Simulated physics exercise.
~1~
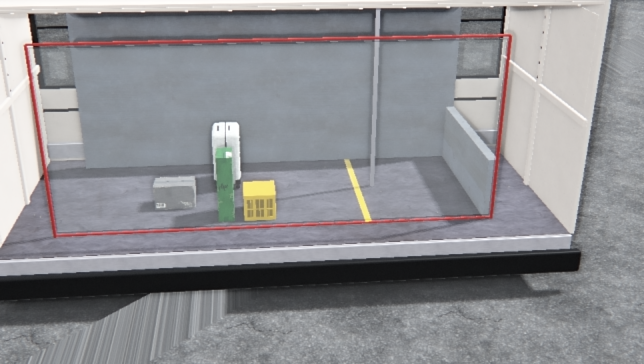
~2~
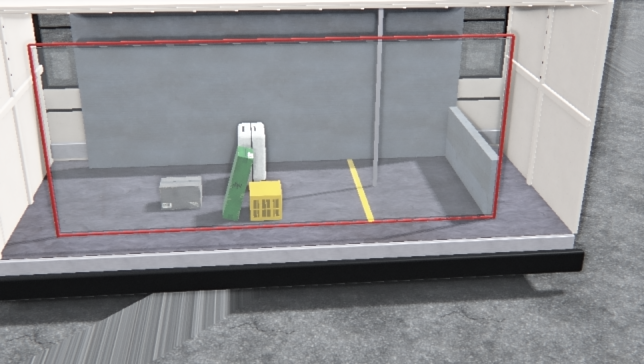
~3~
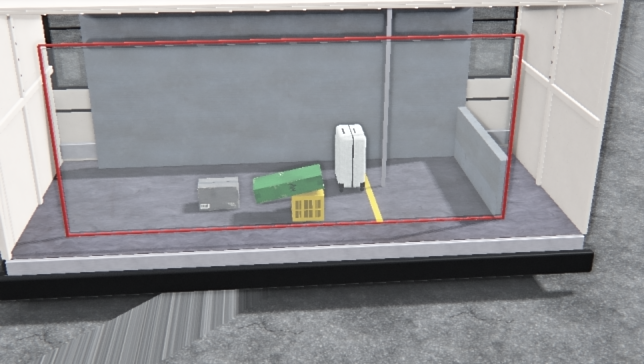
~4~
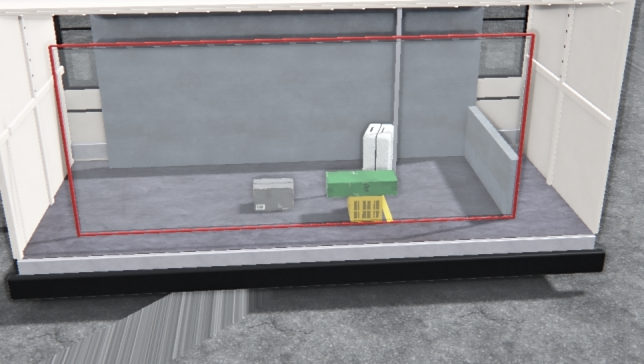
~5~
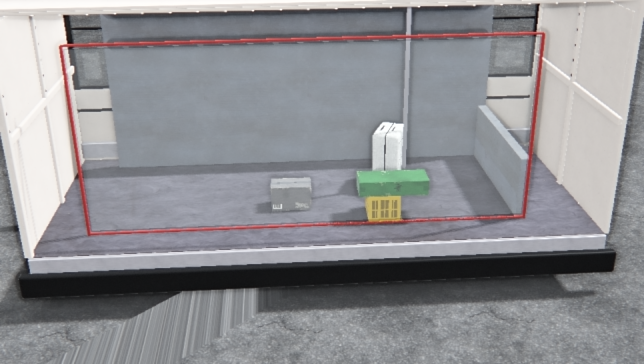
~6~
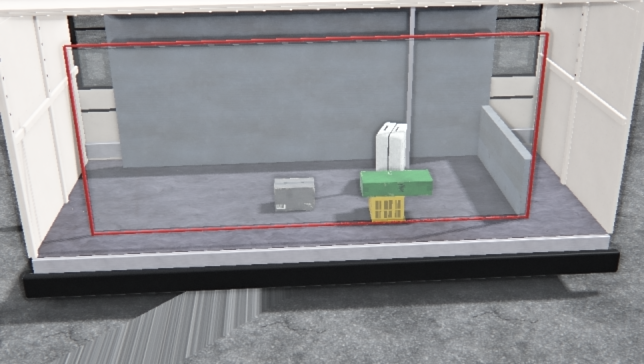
White wheeled case rolling right across a gray bay as a green box topples and a yellow crate and grey carton slide, all stopping.
